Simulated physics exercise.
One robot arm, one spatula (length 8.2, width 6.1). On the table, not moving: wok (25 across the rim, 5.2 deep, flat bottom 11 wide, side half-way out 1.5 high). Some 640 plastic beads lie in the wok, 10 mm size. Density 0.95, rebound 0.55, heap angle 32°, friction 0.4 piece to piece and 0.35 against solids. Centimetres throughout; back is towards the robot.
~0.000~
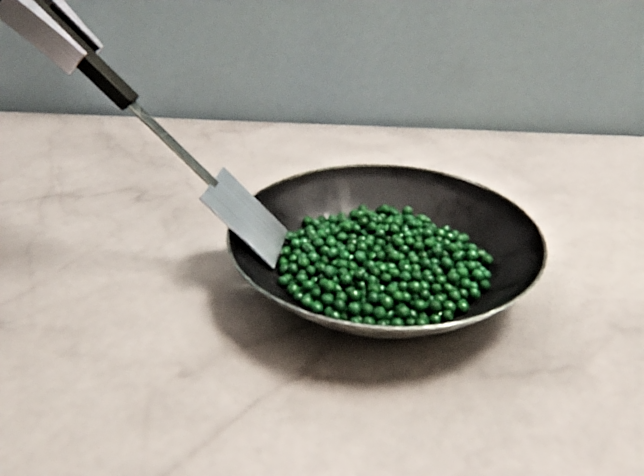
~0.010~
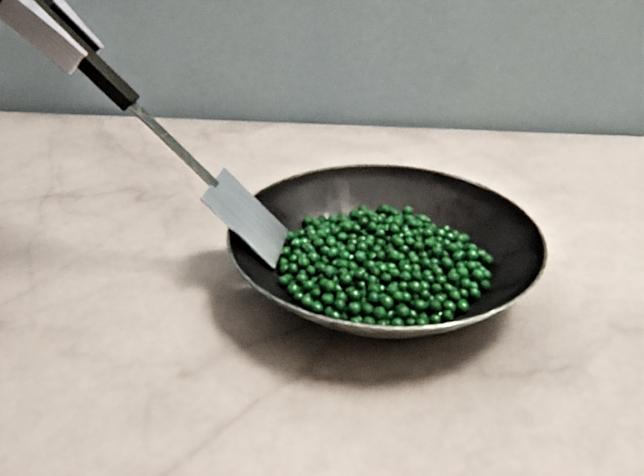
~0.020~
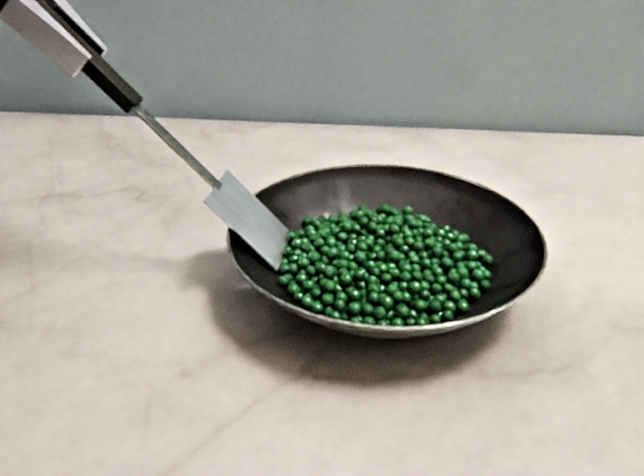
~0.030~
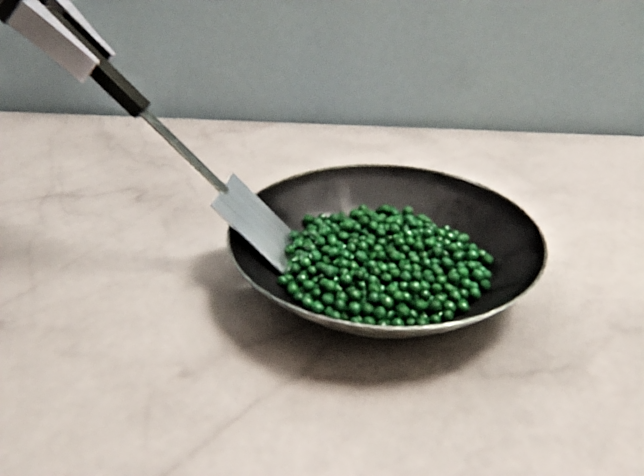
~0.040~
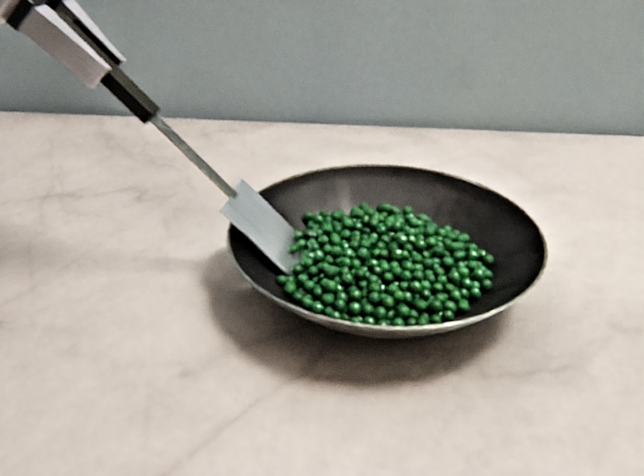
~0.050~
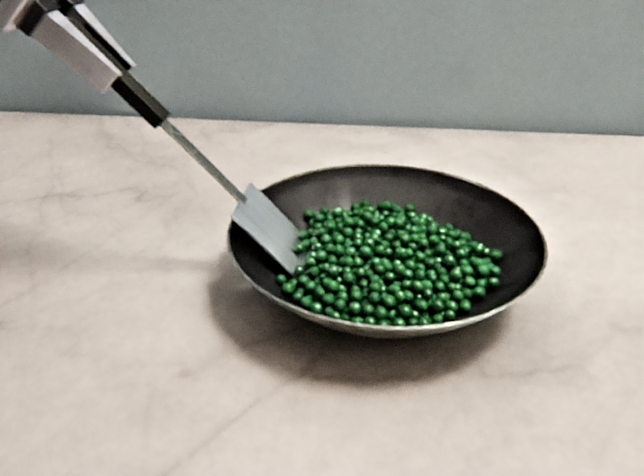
A robot arm held a flat metal spatula against the left side of a dark wok of green beads, then slowly pushed it a little to the right, nudging the pile slightly.
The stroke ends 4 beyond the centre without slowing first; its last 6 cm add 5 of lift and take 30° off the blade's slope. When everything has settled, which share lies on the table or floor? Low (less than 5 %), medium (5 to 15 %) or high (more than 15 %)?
Answer: Low; less than 5 % of the plastic beads finish on the table or floor.
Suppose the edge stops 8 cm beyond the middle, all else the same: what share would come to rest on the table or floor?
It would be near 15 per cent.
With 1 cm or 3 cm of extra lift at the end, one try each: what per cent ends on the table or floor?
Some 0 and 0 per cent.
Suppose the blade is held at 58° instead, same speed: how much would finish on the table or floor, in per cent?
It would be near 0 per cent.
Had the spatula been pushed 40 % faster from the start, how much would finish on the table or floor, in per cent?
In that case some 5 per cent.
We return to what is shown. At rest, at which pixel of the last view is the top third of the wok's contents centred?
Near (459, 254).
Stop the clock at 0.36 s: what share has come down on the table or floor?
Some 2 per cent.
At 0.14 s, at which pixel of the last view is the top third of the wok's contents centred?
Around (424, 249).
After 0.10 s, sloping 48°, highest piece 6 above the table; 643 in the wok.
After 0.14 s, sloping 35°, highest piece 6 above the table; 643 in the wok.
After 0.36 s, sloping 18°, highest piece 7 above the table; 635 in the wok, 8 on the table or floor.
After 1.41 s, sloping 18°, highest piece 5 above the table; 632 in the wok, 11 on the table or floor.
In the end, 632 in the wok, 11 on the table or floor. That is 2 % on the table or floor.
